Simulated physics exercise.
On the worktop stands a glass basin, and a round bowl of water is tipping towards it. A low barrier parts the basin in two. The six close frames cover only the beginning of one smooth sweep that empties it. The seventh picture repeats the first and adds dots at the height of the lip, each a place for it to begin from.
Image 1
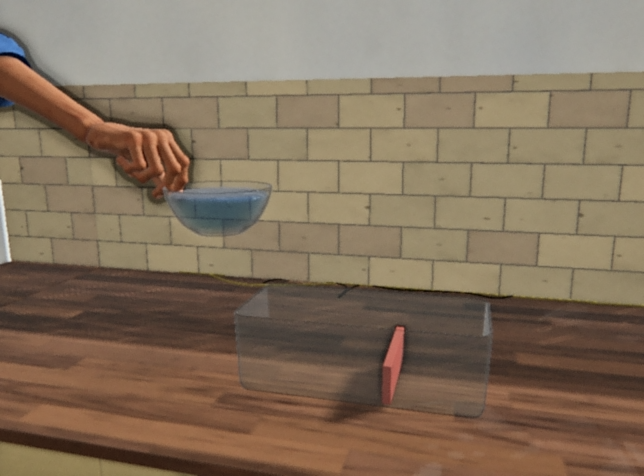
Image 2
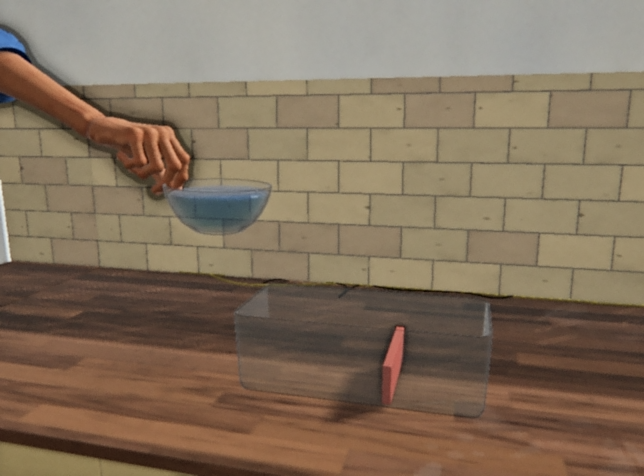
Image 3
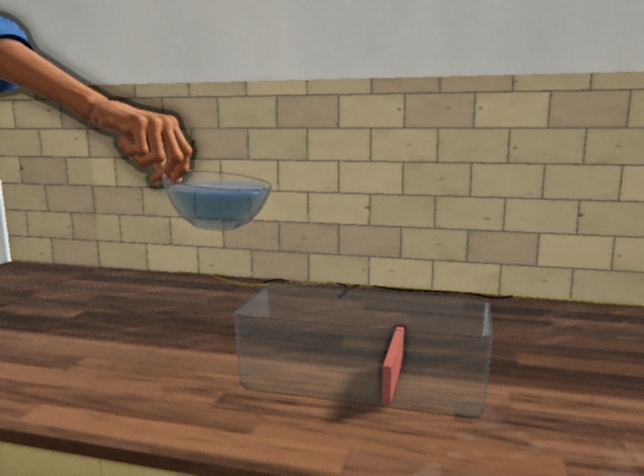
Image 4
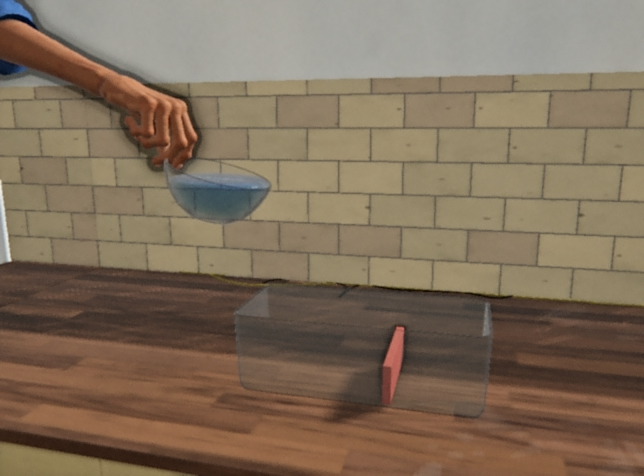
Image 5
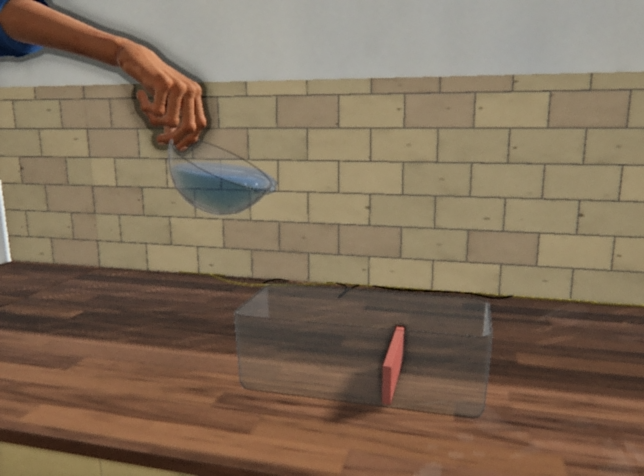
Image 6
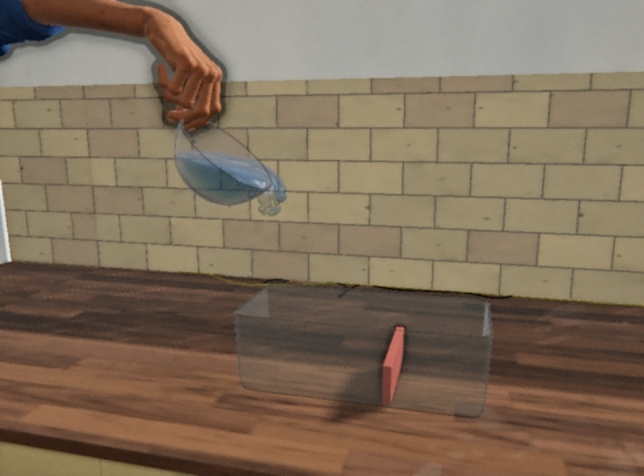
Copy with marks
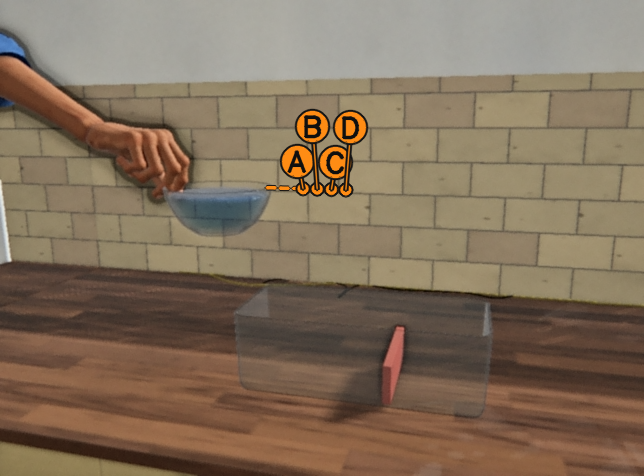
On a wooden worktop, a hand tilting a glass bowl of water rightward above a clear basin with a low red divider.
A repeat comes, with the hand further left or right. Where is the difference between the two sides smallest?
I would pick place A.
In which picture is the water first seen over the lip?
Picture 4.
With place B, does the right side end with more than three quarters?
No.
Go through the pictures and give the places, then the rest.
Upright, lip at (267, 187); basin from (241, 385) to (484, 416); top of the wall at (394, 345); nothing has left yet.
Upright, lip at (267, 187); nothing has left yet.
Tipped about 7°, lip at (267, 187); nothing has left yet.
Tipped about 16°, lip at (267, 187); water is over the lip, down to (267, 187).
Tipped about 28°, lip at (267, 187); water is over the lip, down to (267, 187).
Tipped about 41°, lip at (267, 187); water is over the lip, down to (273, 213).
On the marked copy, A at (303, 188); B at (317, 189); C at (331, 189); D at (345, 189).
With A, about 51 % ends left of the wall and 44 % right of it; 5 % is lost outside.
With B, about 32 % ends left of the wall and 64 % right of it; 4 % is lost outside.
With C, about 20 % ends left of the wall and 73 % right of it; 6 % is lost outside.
With D, about 15 % ends left of the wall and 77 % right of it; 7 % is lost outside.
